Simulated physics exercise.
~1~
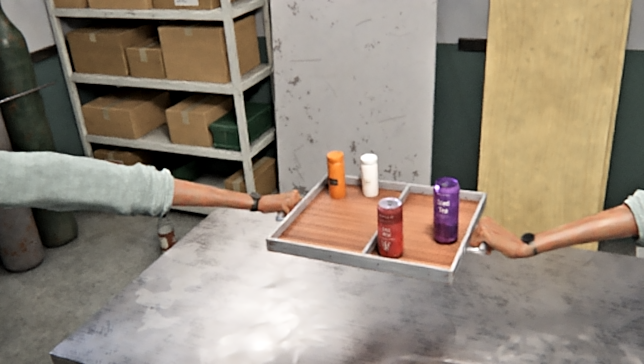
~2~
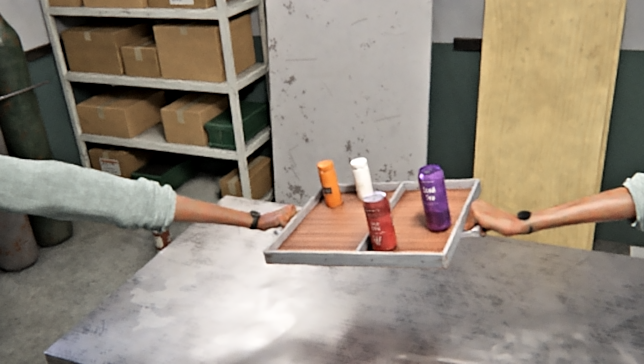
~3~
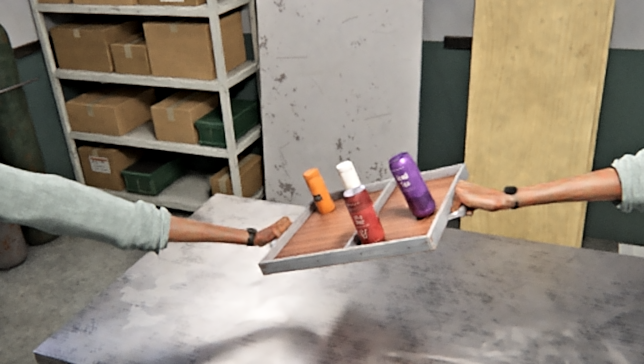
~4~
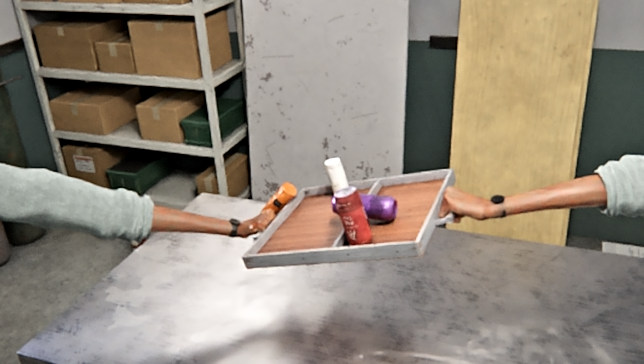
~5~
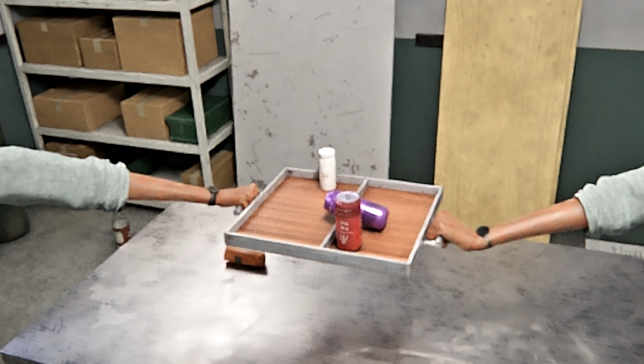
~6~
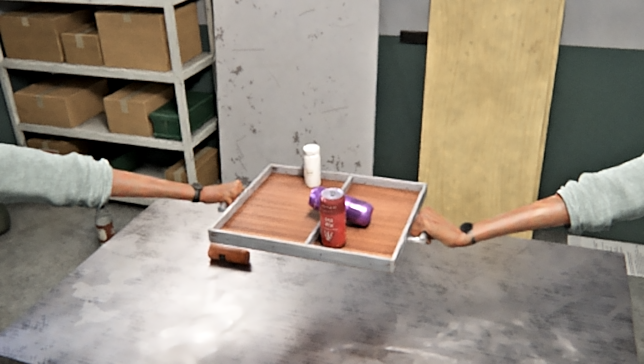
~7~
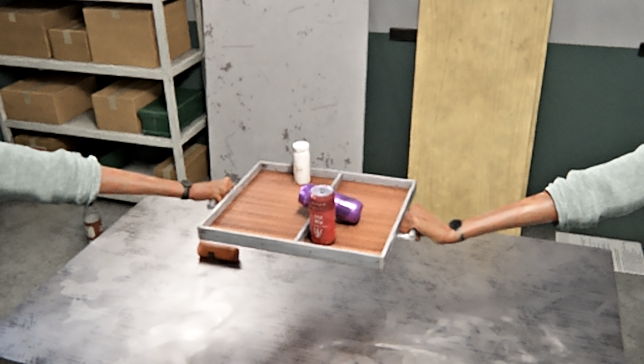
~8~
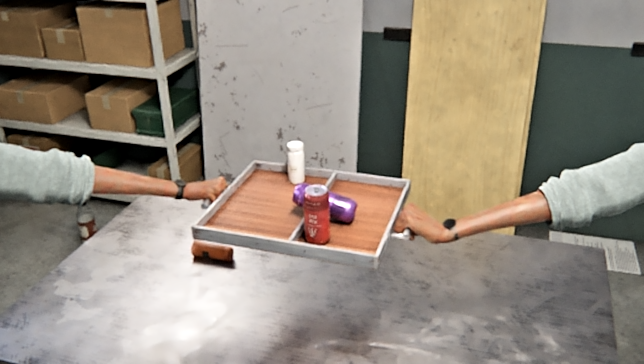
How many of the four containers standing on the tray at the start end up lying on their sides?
Two of them end up on their sides, the orange shaker on the table and the purple can on the tray.
Two hands tilt a tray left, toppling the purple can and dropping the orange shaker.
